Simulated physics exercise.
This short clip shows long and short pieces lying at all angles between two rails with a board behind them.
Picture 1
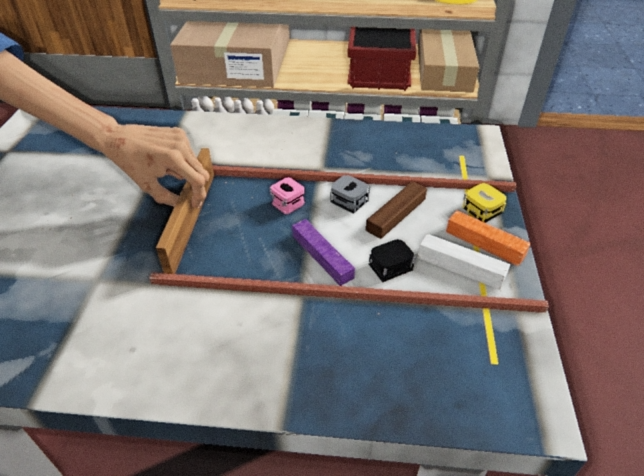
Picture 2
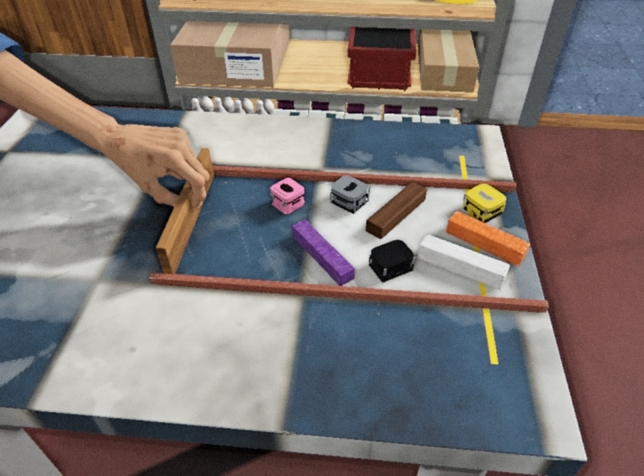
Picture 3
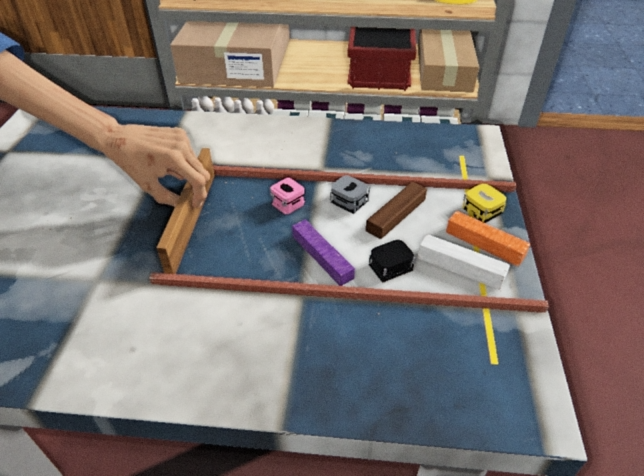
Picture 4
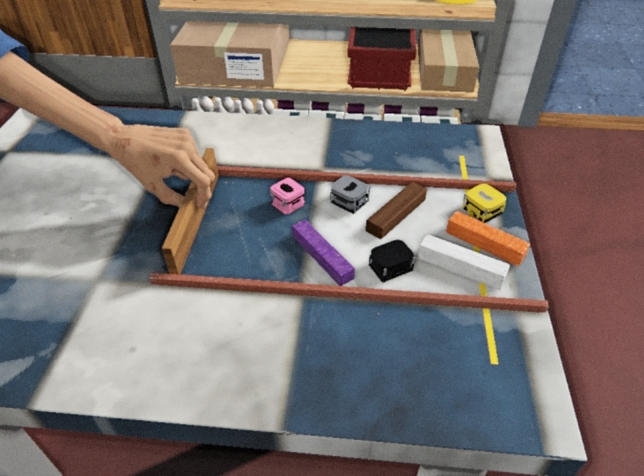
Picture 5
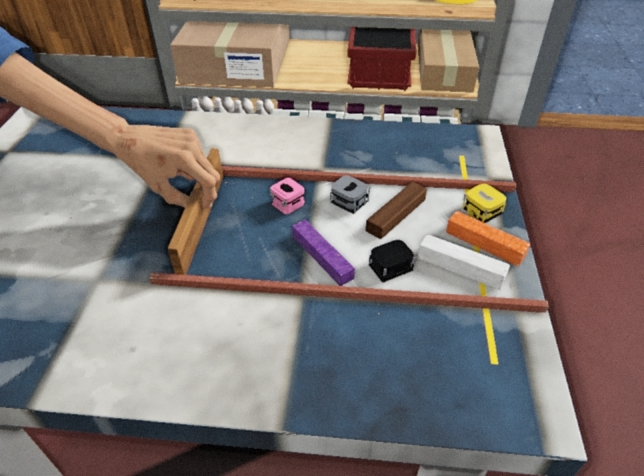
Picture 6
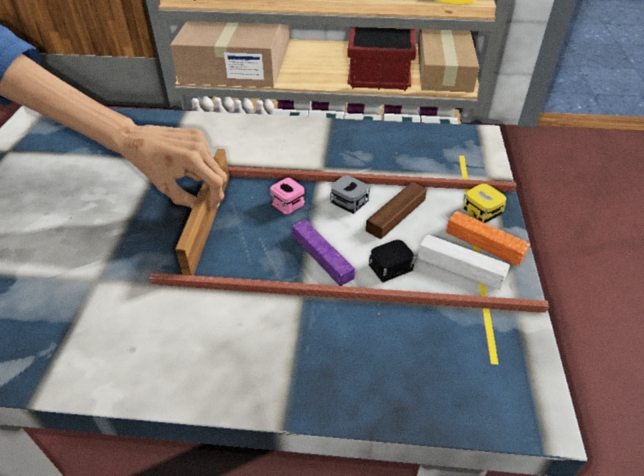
A hand holding still, then sliding a wooden board slightly right between two rails, with scattered colourful blocks lying motionless ahead.
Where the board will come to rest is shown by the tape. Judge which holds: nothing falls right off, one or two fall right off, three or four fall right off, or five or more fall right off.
Three or four fall right off.
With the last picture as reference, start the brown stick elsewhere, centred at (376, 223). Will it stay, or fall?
Placed there, it does not drop.
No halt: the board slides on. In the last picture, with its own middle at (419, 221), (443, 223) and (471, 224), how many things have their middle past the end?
In order, that gives 0, then 0, then 3.
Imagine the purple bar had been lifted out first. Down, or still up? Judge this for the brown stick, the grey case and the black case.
Outcome for the brown stick: It stays; for the grey case: It stays; for the black case: It stays.
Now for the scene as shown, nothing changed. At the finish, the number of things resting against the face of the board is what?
So the total is 3.
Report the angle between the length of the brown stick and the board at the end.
I'd estimate about 15 degrees.
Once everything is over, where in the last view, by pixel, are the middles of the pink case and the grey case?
Pink case: About (485, 206); grey case: About (485, 191).
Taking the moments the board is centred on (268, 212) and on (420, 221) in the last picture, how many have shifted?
The first number is 1, the next one 8.
Early on, none off yet; yellow case at rest near (484, 204); orange bar at rest near (487, 238); white bar at rest near (462, 261).
Finally, the number that fall off is three or four; lost, white bar, orange bar and yellow case.
